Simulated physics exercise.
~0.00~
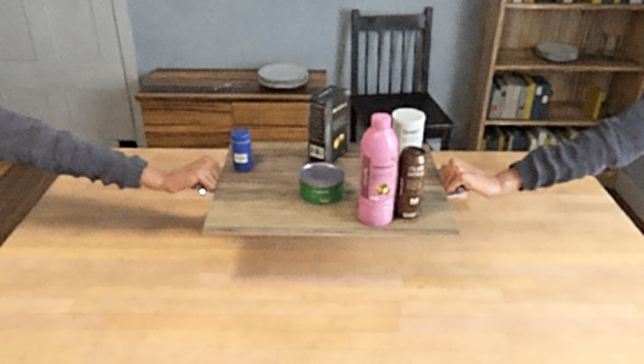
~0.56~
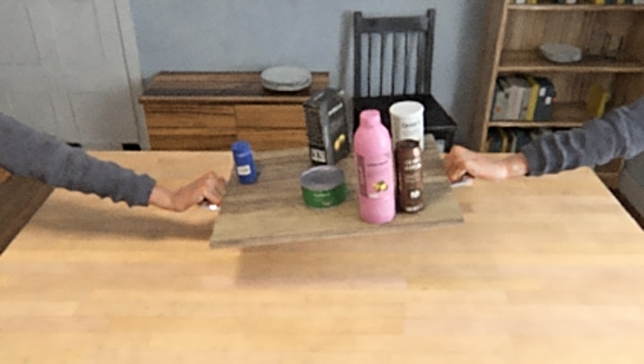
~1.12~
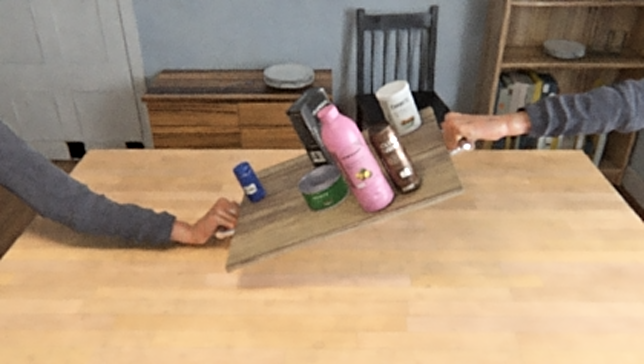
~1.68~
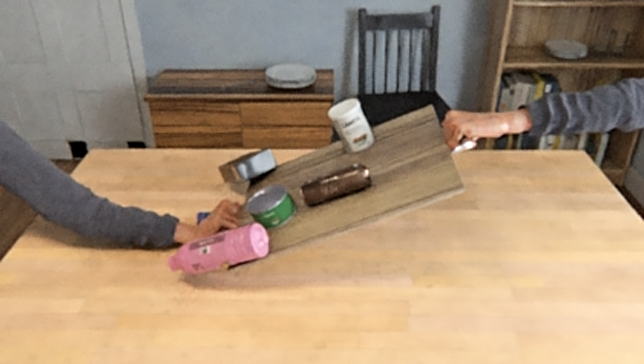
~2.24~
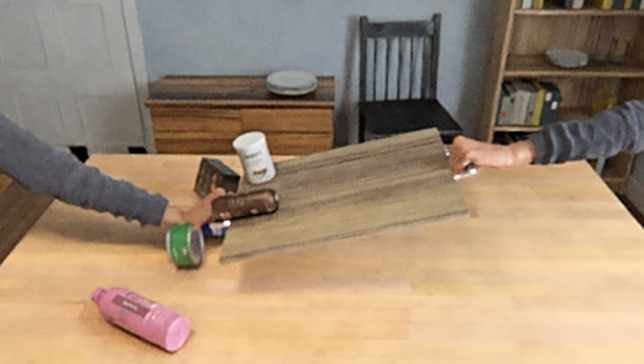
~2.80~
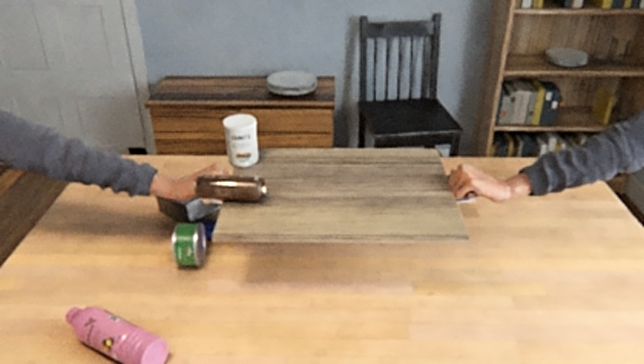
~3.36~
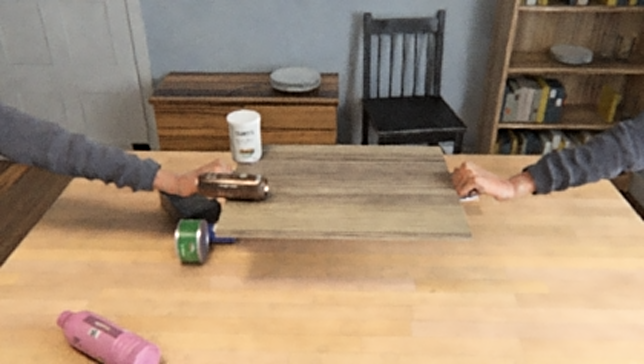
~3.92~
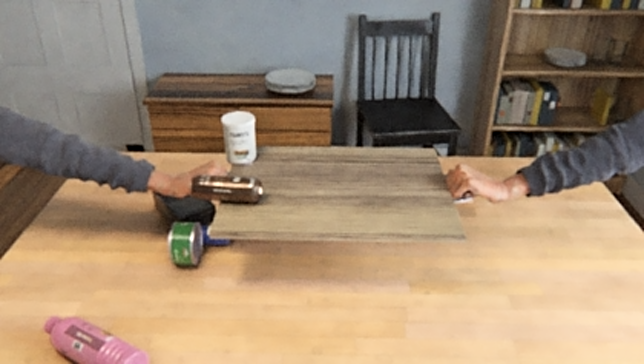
Two hands tipped a flat wooden board steeply down to the left, sending the bottles and containers sliding and toppling, then levelled it, leaving a brown can on its side, a white tin upright, and the pink bottle lying on the table.
